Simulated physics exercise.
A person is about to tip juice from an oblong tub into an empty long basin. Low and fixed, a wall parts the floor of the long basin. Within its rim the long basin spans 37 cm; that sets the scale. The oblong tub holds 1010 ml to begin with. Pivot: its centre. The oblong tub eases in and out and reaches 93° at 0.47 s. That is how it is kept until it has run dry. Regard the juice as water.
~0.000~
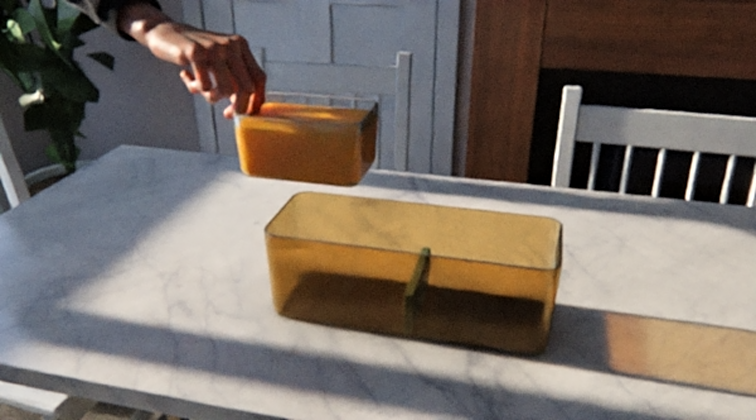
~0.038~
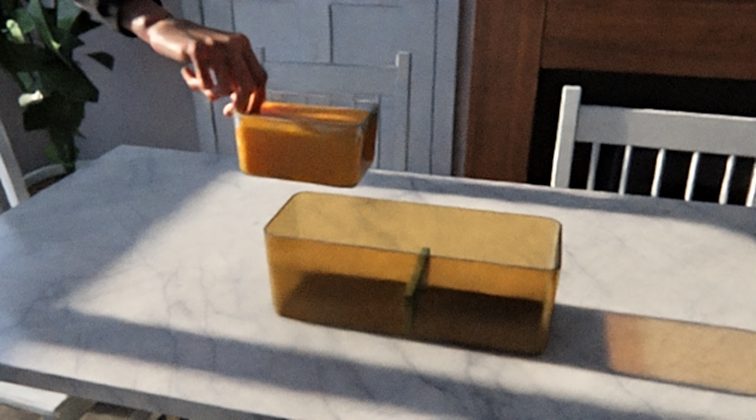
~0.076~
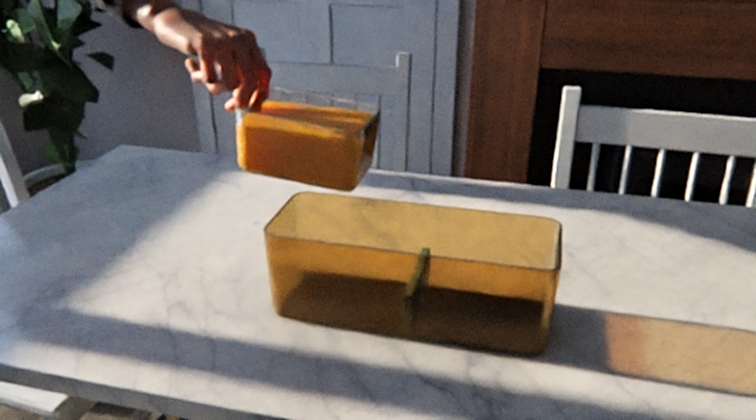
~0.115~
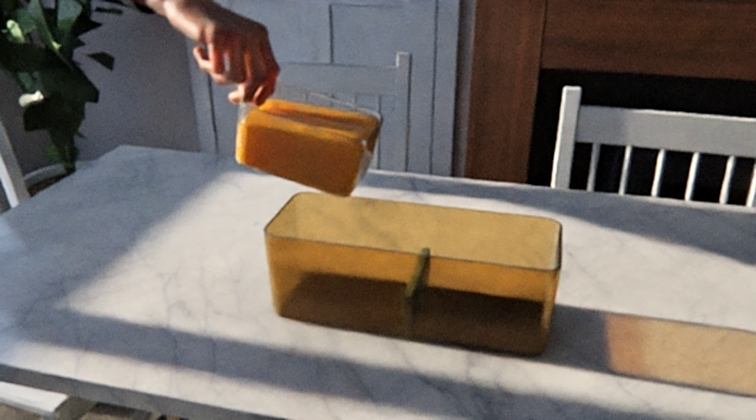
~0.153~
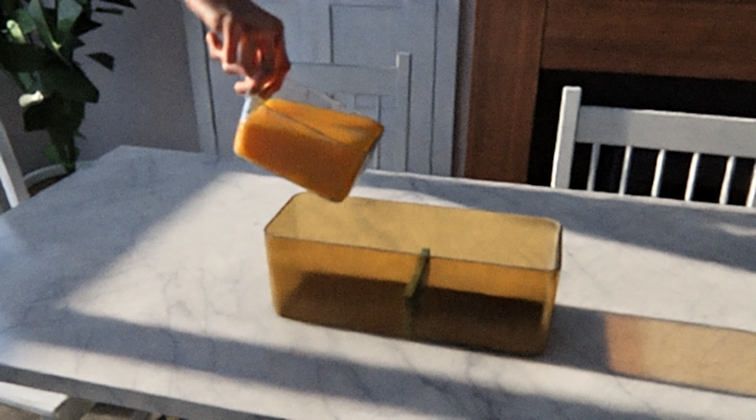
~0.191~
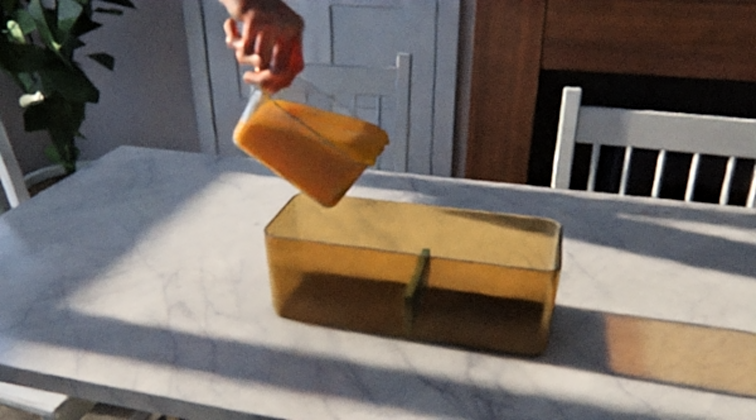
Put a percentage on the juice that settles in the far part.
Roughly 29 per cent ends up there.
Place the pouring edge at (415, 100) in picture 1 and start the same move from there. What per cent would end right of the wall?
It would then come to around 75 percent.
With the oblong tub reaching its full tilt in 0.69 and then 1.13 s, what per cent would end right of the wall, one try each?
Respectively about 40 and 55 percent.
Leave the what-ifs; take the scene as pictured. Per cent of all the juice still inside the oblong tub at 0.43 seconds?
About 28 per cent.
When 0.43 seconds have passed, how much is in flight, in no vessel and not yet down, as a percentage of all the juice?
Estimate: Some 34 % of the total.
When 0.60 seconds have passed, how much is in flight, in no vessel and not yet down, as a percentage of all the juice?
Airborne fraction: Approx. 4 %.
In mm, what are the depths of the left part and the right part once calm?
Roughly 26 mm on the left side and 14 mm on the right side.
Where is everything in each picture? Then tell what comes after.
The first picture shows tilt 0°; pouring edge (370, 114); surface from (252, 112) to (369, 121); the long basin's rim runs from (280, 212) to (561, 245); the wall's top is at (418, 270).
The second picture shows tilt 2°; pouring edge (370, 116); surface from (252, 112) to (369, 122).
The third picture shows tilt 6°; pouring edge (372, 121); surface from (254, 110) to (371, 124).
The fourth picture shows tilt 13°; pouring edge (374, 130); surface from (256, 108) to (374, 128).
The fifth picture shows tilt 22°; pouring edge (376, 141); surface from (257, 109) to (378, 135); 1 per cent is over the edge.
The sixth picture shows tilt 33°; pouring edge (375, 154); surface from (256, 109) to (376, 146); 5 per cent is over the edge.
Then, 0.43 s in, the tilt is 91° and 27 per cent is still to pour, 22 is left of the wall and 17 right of it.
Then, 0.60 s in, the tilt is 93° and 7 per cent is still to pour, 56 is left of the wall and 29 right of it.
Then, 0.77 s in, the tilt is 93° and 3 per cent is still to pour, 55 is left of the wall and 28 right of it.
Then, 0.97 s in, the tilt is 93° and 1 per cent is still to pour, 60 is left of the wall and 29 right of it.
Finally, 61 per cent lies left of the wall, 29 right of it and 10 outside.
